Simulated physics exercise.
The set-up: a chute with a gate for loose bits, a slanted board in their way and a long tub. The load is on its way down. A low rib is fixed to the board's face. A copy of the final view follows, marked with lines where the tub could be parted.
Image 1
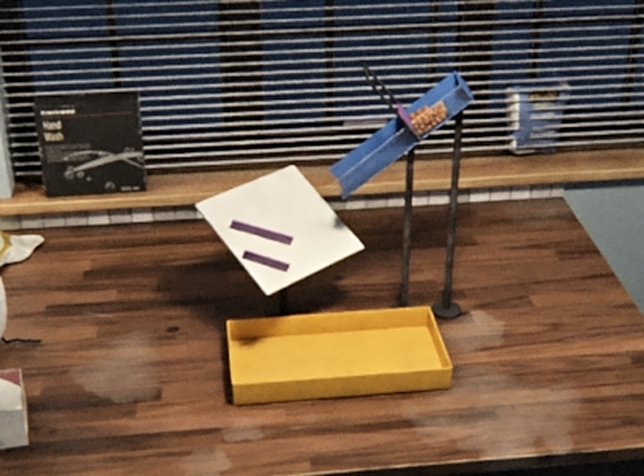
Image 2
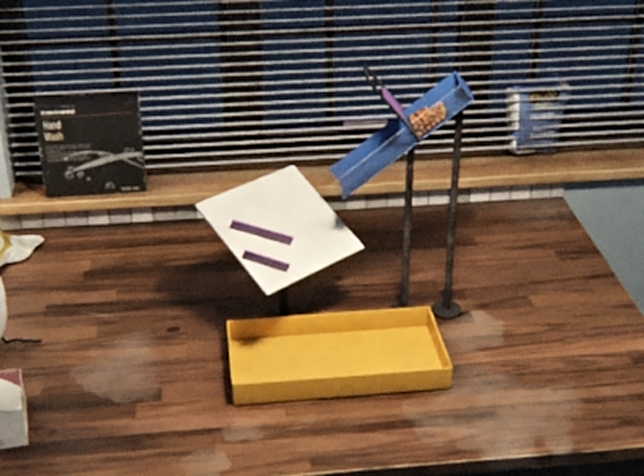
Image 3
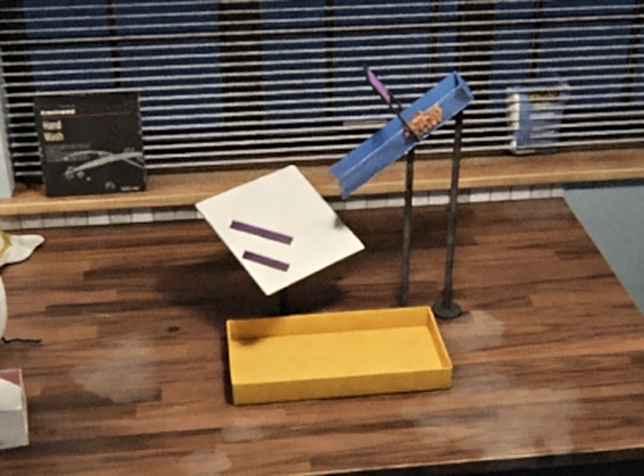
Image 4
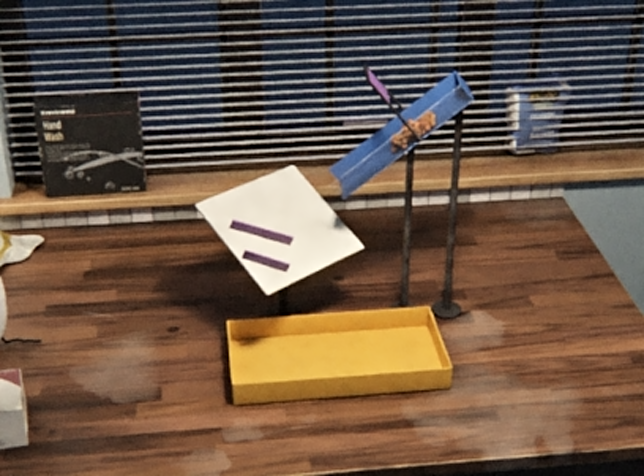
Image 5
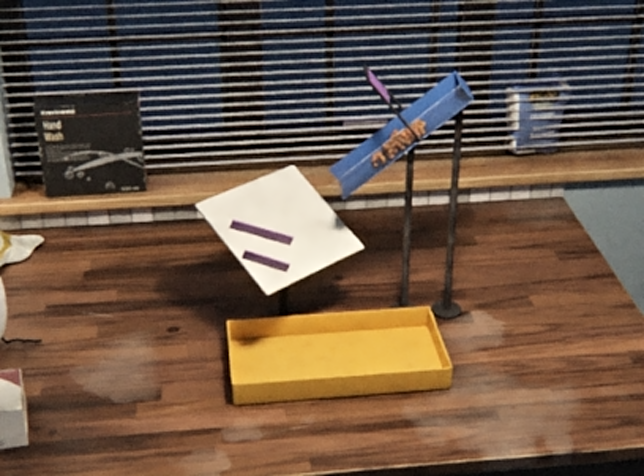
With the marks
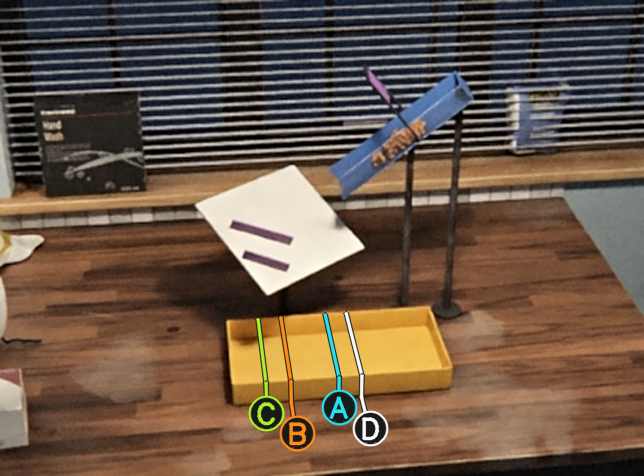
Orange-brown balls sliding down a sloping blue chute after a purple gate lifts, above a white slanted board and yellow tub.
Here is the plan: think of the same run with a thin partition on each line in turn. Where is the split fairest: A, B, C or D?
I would pick line D.
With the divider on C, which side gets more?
Right.
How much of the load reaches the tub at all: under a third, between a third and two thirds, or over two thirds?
Over two thirds.
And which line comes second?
Here it is line A.
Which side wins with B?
More lands on the right.
On the marked copy, line A crosses the front rim at (338, 376); line B crosses the front rim at (290, 380); line C crosses the front rim at (265, 382); line D crosses the front rim at (361, 375).
Choosing A, of what is caught, roughly a quarter on the left of the divider, the larger part on the right.
Choosing B, of what is caught, just a few on the left of the divider, almost all on the right.
Choosing C, of what is caught, not one piece on the left of the divider, every piece on the right.
Choosing D, of what is caught, roughly half on the left of the divider, roughly half on the right.
